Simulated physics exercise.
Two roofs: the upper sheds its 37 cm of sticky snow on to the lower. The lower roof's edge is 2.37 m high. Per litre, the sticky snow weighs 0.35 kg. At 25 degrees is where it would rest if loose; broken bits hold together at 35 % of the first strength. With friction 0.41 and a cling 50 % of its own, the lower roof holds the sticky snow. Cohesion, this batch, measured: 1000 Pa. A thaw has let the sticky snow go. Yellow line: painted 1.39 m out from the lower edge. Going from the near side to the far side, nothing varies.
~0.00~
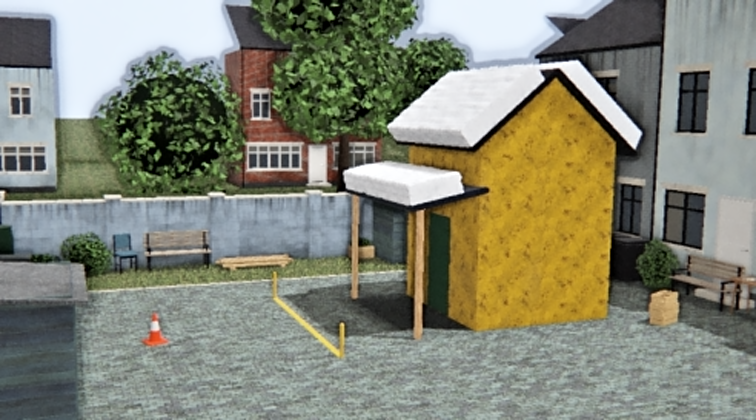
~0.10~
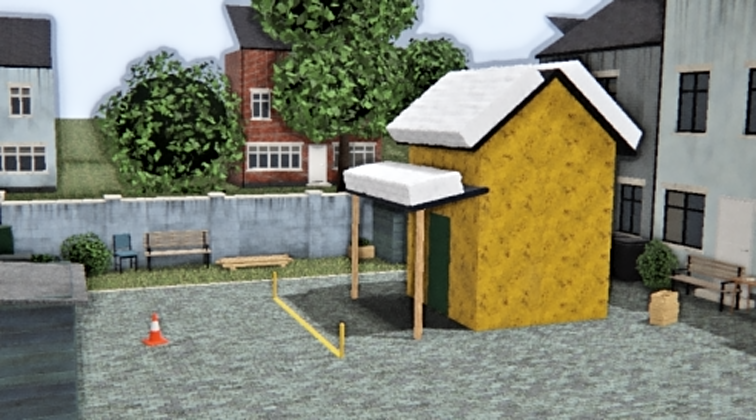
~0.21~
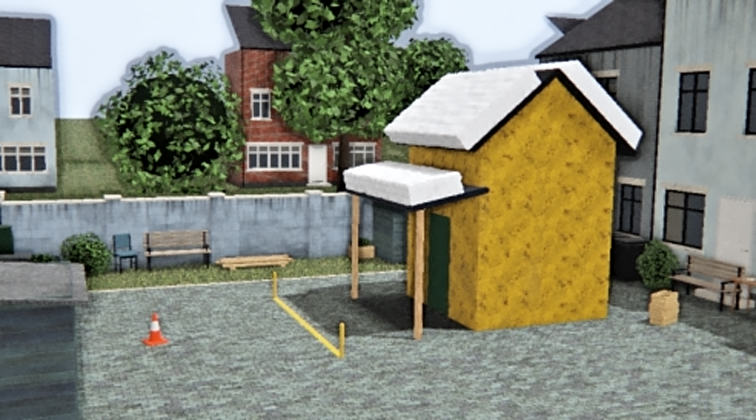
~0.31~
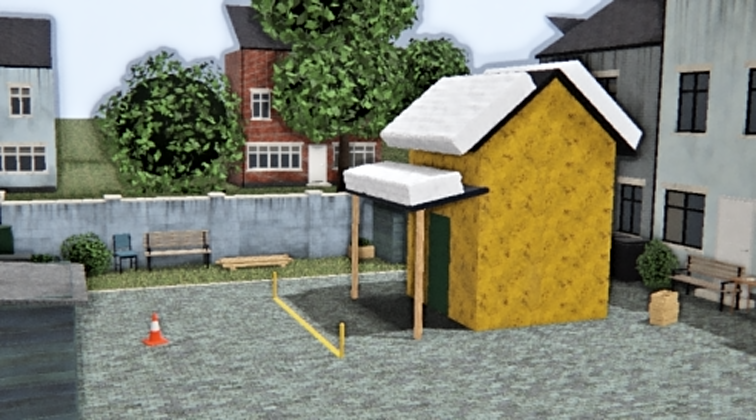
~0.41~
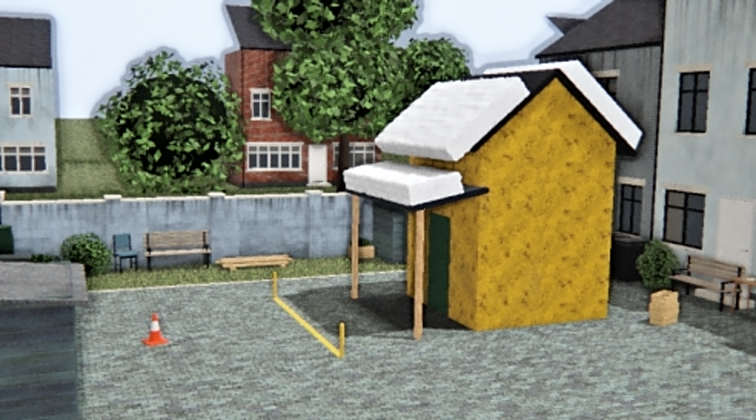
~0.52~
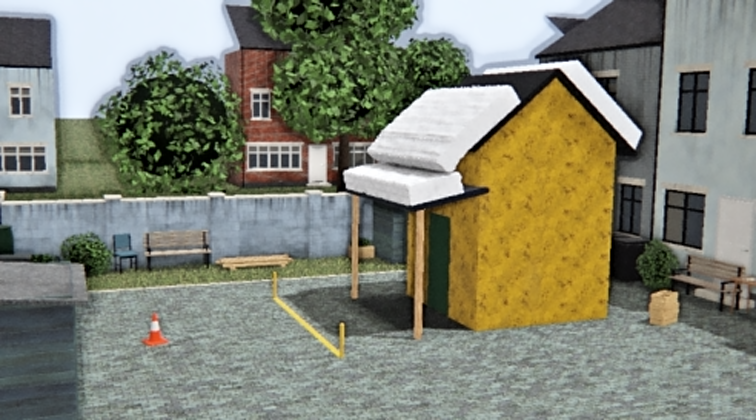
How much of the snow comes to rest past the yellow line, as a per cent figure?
Roughly 34 per cent.
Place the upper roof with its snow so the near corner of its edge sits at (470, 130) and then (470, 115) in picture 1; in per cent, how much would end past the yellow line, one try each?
In that order: 45 %, 45 %.
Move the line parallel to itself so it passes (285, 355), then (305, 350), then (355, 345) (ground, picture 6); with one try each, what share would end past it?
I'd guess near 14 %, then near 22 %, and near 50 % on the last try.
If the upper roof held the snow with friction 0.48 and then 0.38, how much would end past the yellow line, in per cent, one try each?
10 %, then 20 %.
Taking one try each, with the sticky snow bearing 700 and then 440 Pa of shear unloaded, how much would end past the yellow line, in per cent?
About 40 % first, about 45 % second.
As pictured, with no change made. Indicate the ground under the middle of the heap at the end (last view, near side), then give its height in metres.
The heap centres close to (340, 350) and stands about 0.5 m tall.
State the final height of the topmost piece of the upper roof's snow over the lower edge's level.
It ends up some 0.3 m higher than the lower edge.
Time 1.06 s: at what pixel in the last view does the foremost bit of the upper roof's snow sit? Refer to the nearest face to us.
You'll find it somewhere near (380, 198) on the near face.
By 1.06 s, 1 % is below the lower edge and 0 % is past the line.
By 1.71 s, 59 % is below the lower edge and 21 % is past the line.
By 2.35 s, 78 % is below the lower edge and 34 % is past the line.
By 3.00 s, 79 % is below the lower edge and 34 % is past the line.
By 3.80 s, at the end, 79 % is below the lower edge and 34 % is past the line.
